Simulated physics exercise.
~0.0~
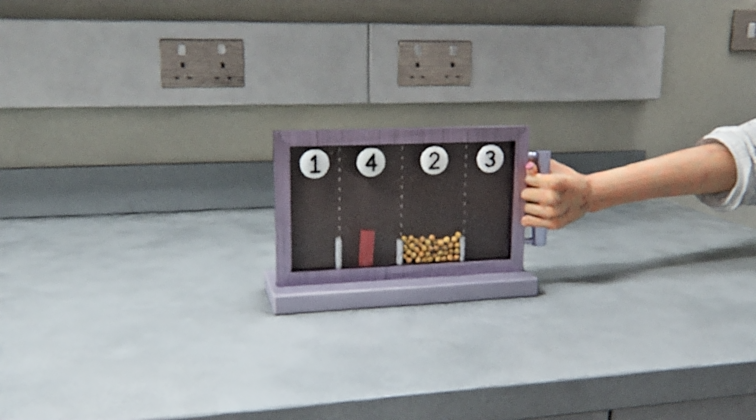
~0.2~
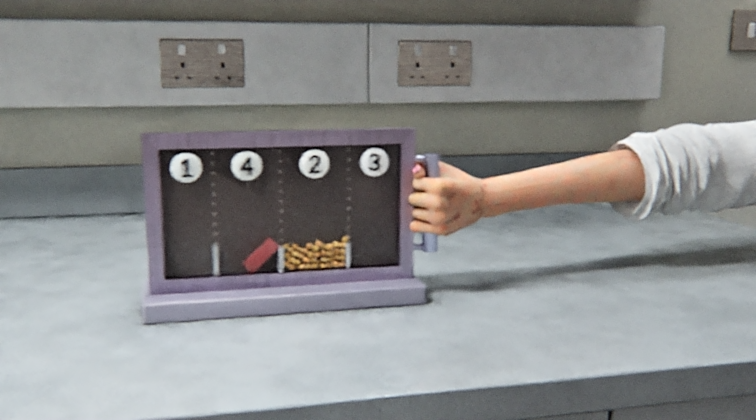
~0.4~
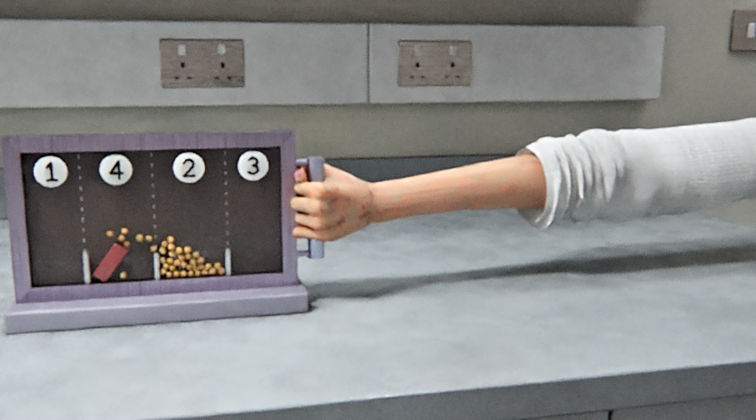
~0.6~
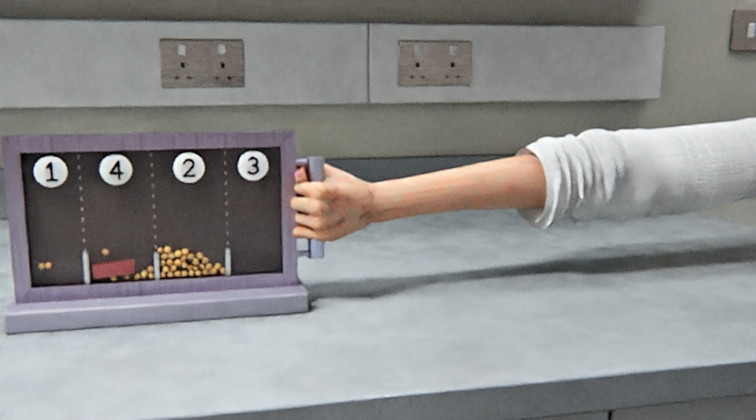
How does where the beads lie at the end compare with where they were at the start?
They end up much further left along the counter, carried there in the box. Most are still under number two, but some have spilled left into the strips marked four and one.
